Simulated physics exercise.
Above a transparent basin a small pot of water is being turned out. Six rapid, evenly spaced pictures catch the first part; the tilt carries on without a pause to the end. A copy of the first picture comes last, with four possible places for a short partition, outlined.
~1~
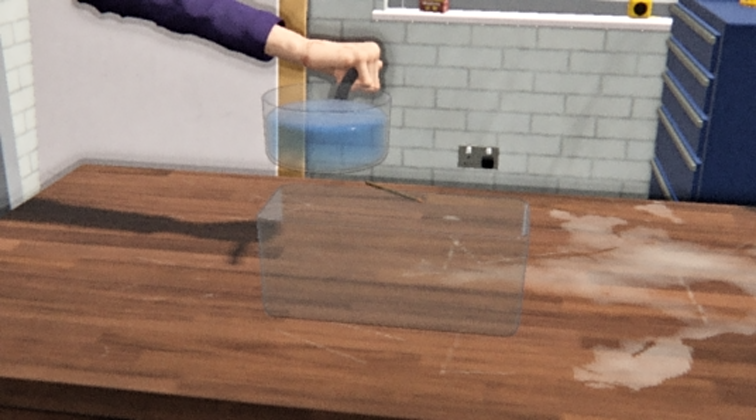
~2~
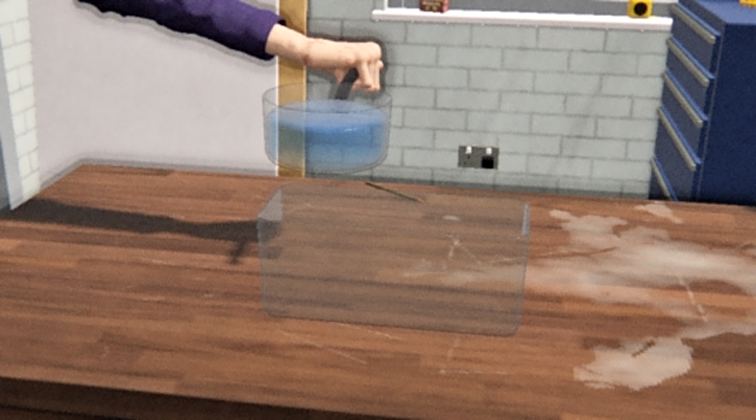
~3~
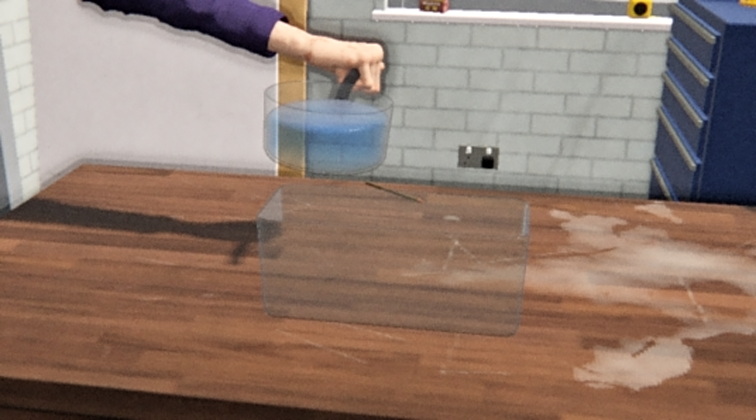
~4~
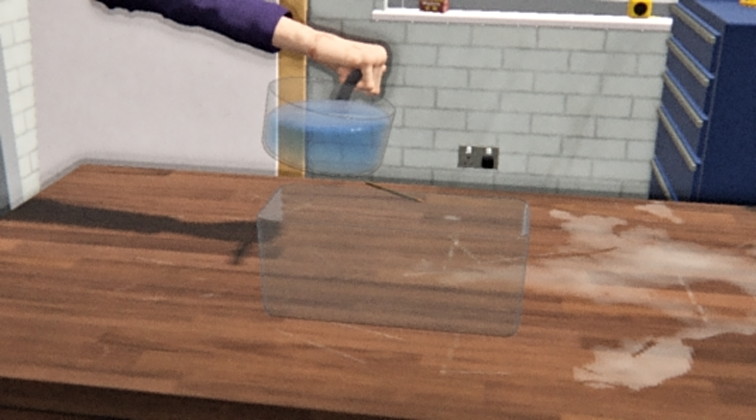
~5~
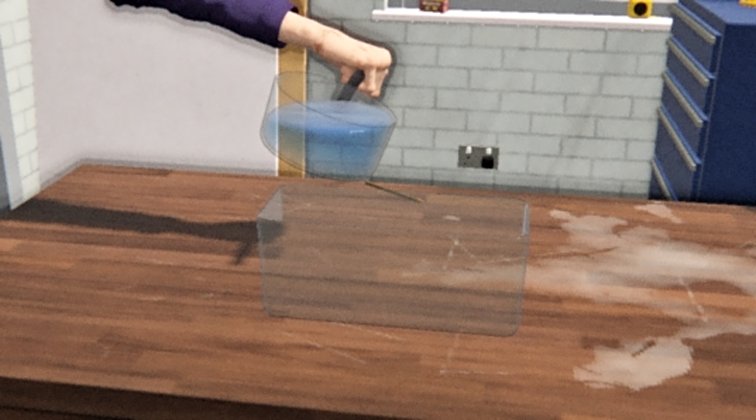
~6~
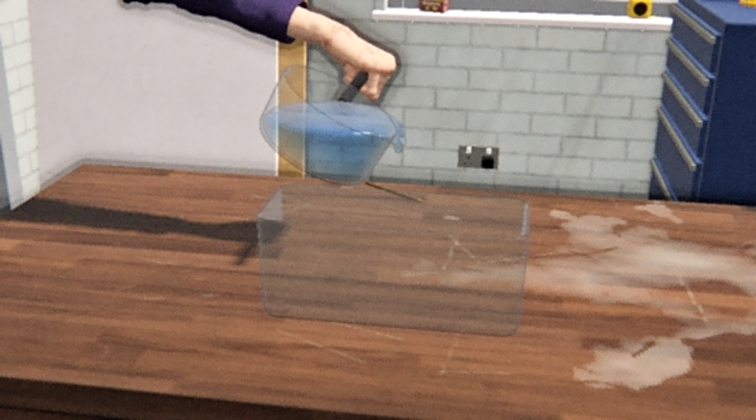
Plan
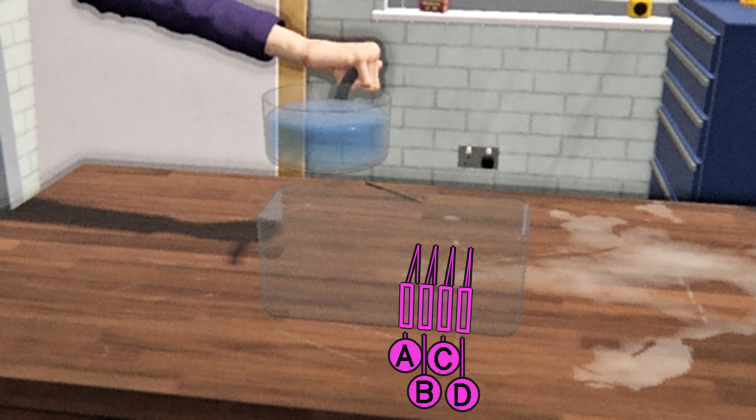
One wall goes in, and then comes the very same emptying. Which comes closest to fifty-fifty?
The answer is place B.
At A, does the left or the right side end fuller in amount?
The right one.
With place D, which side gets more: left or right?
The left side.
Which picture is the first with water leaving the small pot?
Picture 6.
In magenta, A at (405, 333); B at (424, 335); C at (443, 336); D at (462, 338).
With A, about 30 % ends left of the wall and 70 % right of it.
With B, about 49 % ends left of the wall and 51 % right of it.
With C, about 78 % ends left of the wall and 21 % right of it.
With D, about 99 % ends left of the wall and 1 % right of it.
